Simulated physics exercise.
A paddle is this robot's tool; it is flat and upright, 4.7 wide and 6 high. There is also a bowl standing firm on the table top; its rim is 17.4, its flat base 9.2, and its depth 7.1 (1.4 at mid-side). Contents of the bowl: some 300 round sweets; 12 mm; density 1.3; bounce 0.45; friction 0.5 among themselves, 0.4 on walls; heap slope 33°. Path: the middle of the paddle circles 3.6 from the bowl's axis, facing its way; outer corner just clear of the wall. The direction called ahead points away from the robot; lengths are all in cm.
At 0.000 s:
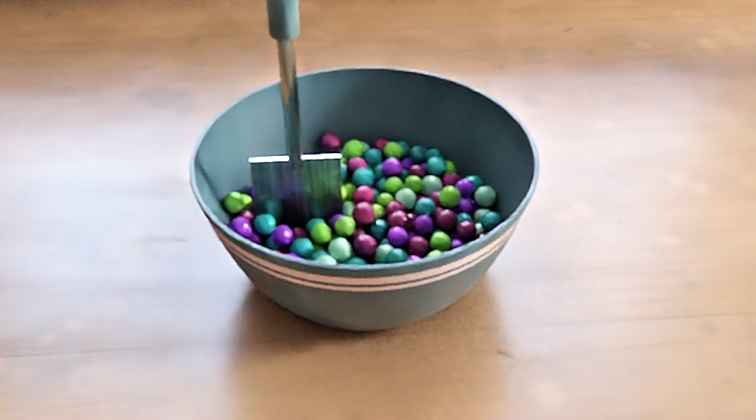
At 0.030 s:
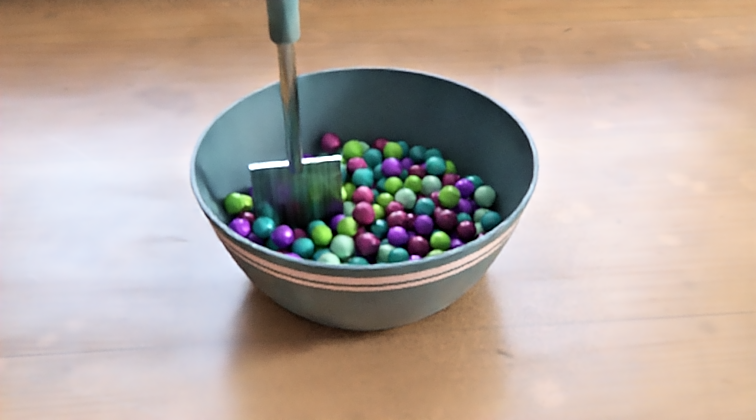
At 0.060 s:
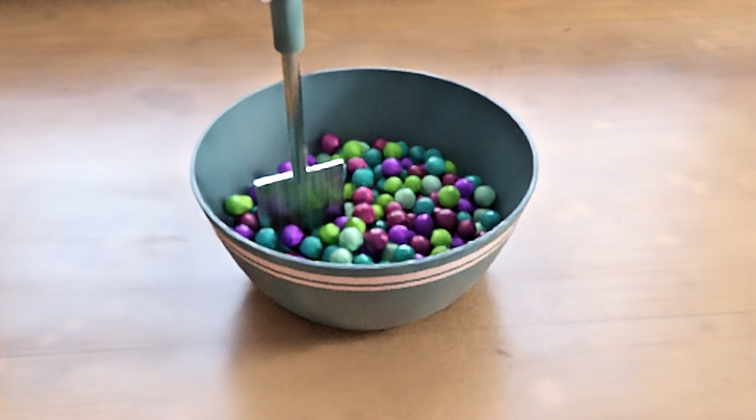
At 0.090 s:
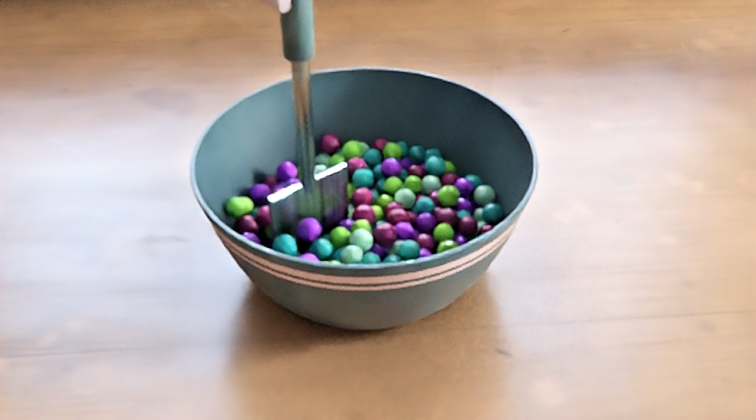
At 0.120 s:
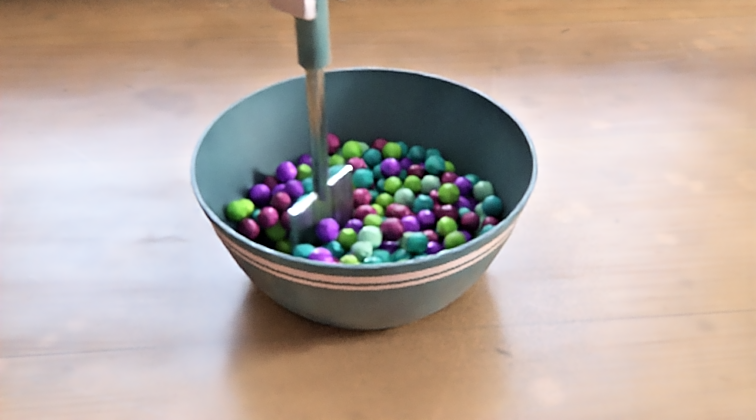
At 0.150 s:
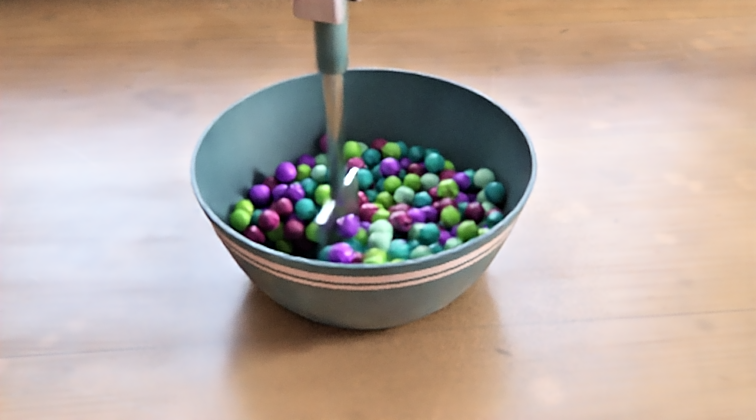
In a grey-green bowl on a wooden table, a paddle turns and sweeps rightward through colourful round sweets.
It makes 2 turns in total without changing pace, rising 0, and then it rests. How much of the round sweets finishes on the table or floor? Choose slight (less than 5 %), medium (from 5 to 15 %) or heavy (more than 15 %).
The share is medium.
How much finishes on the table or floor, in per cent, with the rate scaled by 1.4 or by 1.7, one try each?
It would be about 15 and 30 percent respectively.
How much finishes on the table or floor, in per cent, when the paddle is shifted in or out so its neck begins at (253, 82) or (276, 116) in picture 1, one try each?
Roughly 5 and 20 per cent.
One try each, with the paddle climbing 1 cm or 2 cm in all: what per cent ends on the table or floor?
Some 5 and some 5 per cent.
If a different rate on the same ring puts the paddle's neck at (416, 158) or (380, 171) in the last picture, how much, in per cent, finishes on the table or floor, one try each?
It comes to close to 40 per cent and close to 20 per cent.
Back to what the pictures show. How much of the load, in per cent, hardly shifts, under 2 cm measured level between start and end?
I'd guess close to 10 percent of the load.
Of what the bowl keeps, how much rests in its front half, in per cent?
Close to 70 in a hundred.
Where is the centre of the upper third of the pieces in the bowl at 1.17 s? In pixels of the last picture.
Centre, approx.: (386, 123).
After 0.66 s, 323° round, highest piece 9 above the table; 290 in the bowl, 4 on the table or floor, 3 in flight or on the tool.
After 1.17 s, 221° round, highest piece 8 above the table; 278 in the bowl, 19 on the table or floor.
After 1.63 s, 0° round, highest piece 8 above the table; 275 in the bowl, 22 on the table or floor.
After 2.33 s, 0° round, highest piece 8 above the table; 274 in the bowl, 23 on the table or floor.
At rest, 274 in the bowl, 23 on the table or floor. That is 8 % on the table or floor.
